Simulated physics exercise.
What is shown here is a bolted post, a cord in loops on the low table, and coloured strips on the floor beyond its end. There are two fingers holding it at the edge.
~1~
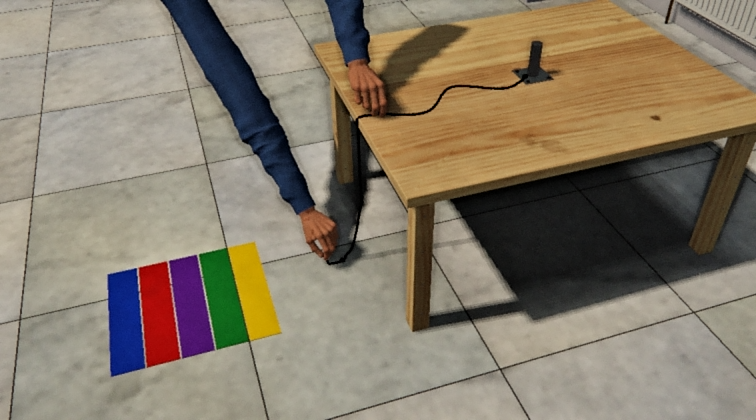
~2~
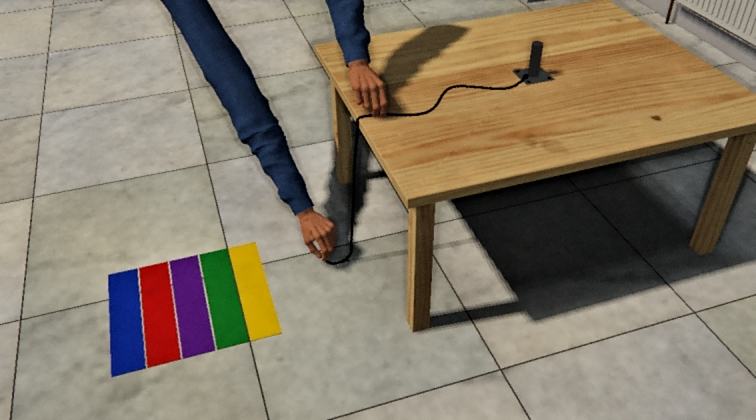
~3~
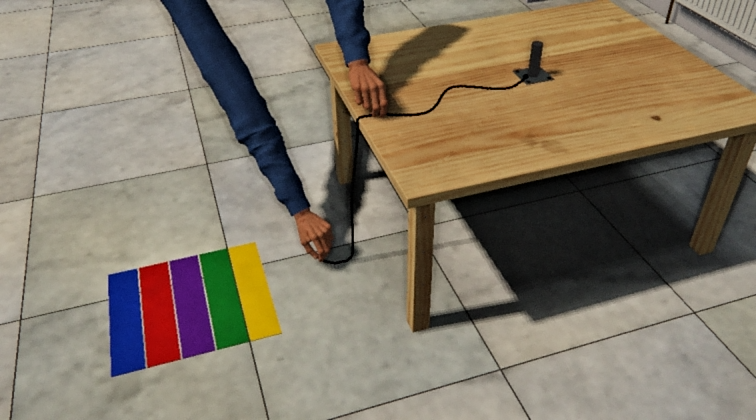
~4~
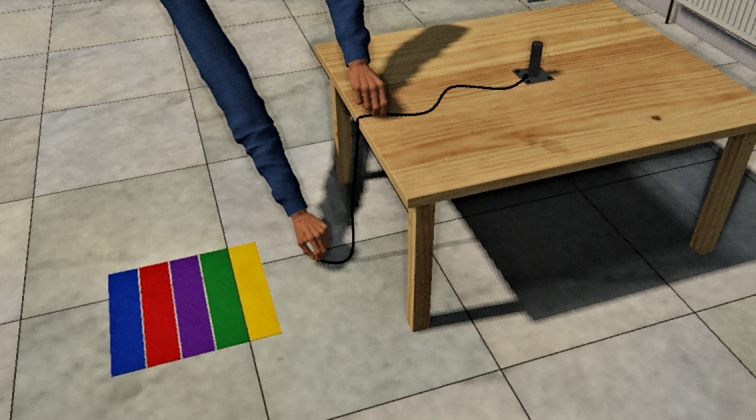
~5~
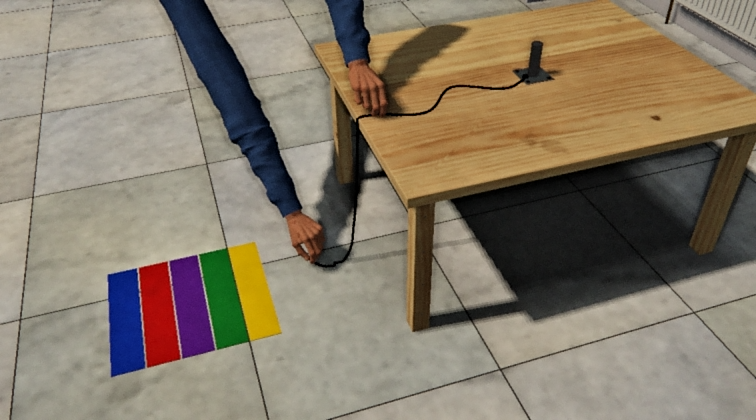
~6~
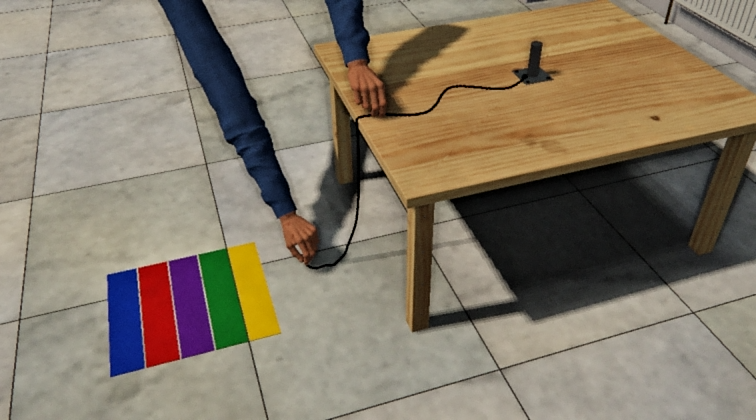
At the low table, one hand holds the cord while another slowly draws its end left.
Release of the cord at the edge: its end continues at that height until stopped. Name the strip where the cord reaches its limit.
Purple.
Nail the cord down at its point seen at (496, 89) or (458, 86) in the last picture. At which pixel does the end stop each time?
In order of the tries, it's near (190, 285) and near (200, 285).
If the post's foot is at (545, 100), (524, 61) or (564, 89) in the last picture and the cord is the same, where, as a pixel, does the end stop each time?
Approximate pixels in order: (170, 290), (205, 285), (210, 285).
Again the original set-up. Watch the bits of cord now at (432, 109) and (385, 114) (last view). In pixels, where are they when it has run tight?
They finish at (405, 106) and (358, 120) respectively.
Soon after, end near (240, 276); over yellow.
Then, end near (206, 284); over green.
At full stretch, end near (186, 289); over purple. The end stops over the purple strip.
